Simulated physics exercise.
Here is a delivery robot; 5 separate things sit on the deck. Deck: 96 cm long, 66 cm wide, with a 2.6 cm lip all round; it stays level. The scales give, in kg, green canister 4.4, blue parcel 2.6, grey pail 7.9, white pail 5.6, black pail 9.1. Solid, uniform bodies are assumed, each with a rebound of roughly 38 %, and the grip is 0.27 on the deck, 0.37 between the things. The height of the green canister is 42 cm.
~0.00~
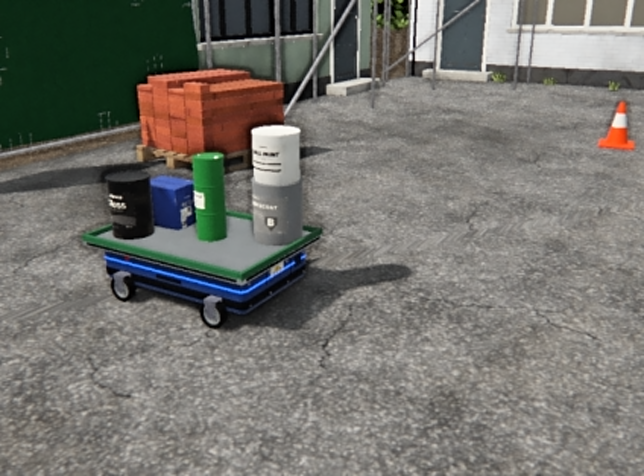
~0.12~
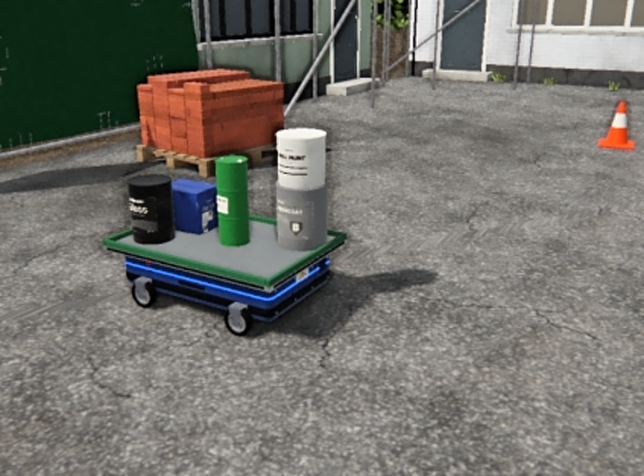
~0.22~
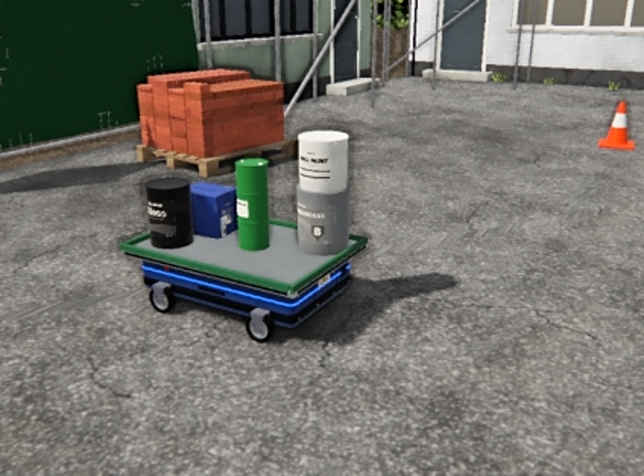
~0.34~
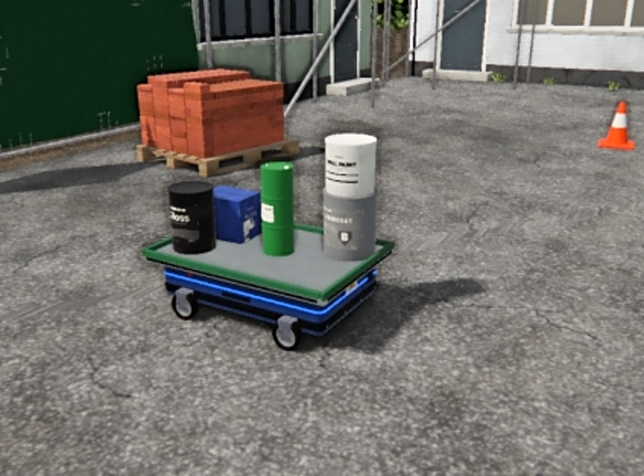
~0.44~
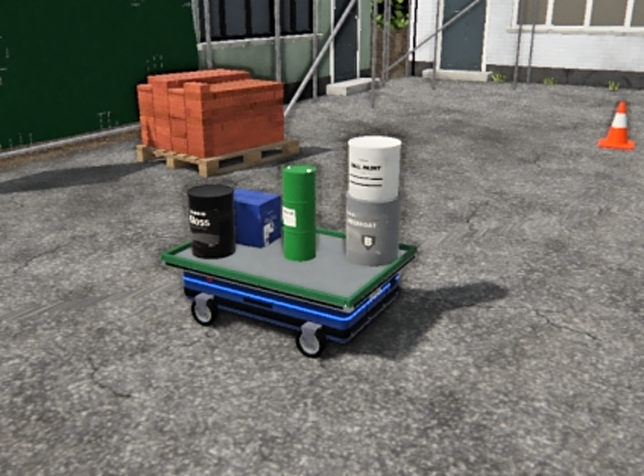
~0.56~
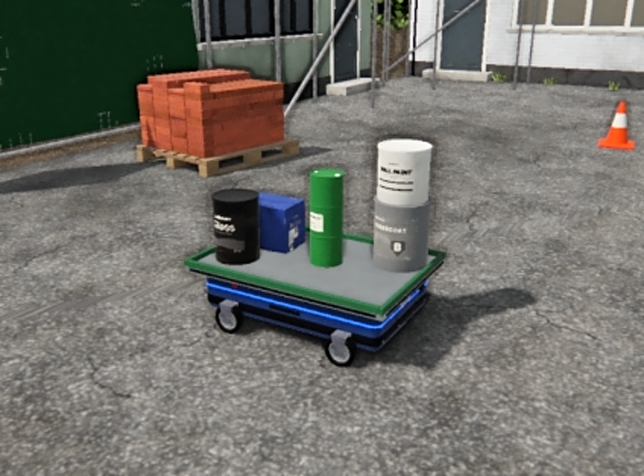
A flat blue cart with a green rim rolls steadily rightward and slightly nearer across a paved yard, carrying a black pail, a blue parcel, a green canister and a white pail stacked on a grey one, past bricks on a pallet.
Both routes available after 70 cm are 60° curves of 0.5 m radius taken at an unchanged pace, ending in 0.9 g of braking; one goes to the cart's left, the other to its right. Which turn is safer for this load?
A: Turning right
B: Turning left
Turning left.
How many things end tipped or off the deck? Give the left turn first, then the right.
Going left: 1; going right: 2.
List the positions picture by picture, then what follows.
In the first frame, cart 0 cm along; green canister (210, 197); blue parcel (170, 203).
In the second frame, cart 14 cm along; black pail (152, 209); grey pail (303, 213).
In the third frame, cart 26 cm along; white pail (323, 161); black pail (170, 213).
In the fourth frame, cart 41 cm along; grey pail (350, 222); white pail (351, 165).
In the fifth frame, cart 53 cm along; black pail (212, 222); grey pail (373, 226).
In the sixth frame, cart 67 cm along; green canister (327, 218); blue parcel (273, 223).
Turning left. At 0.96 s, cart 115 cm along, turned 35°; green canister moved 12 cm near (438, 224); white pail moved 30 cm; grey pail moved 27 cm.
After 1.36 s, cart 160 cm along, turned 60°; green canister moved 22 cm near (531, 207); blue parcel moved 3 cm near (434, 222); white pail 21° off upright.
After 1.86 s, cart 161 cm along, turned 60°, stopped; white pail now off the deck; green canister 12° off upright near (548, 206); blue parcel moved 19 cm near (461, 216).
In the end (2.8 s), off the deck, white pail; not toppled but over 10 cm from the start, green canister, blue parcel, grey pail and black pail. At the end, from the last picture's camera, green canister near (544, 205), blue parcel near (461, 216).
Turning right instead, grey pail and white pail tipped over or off the deck, 2 of 5 in all.
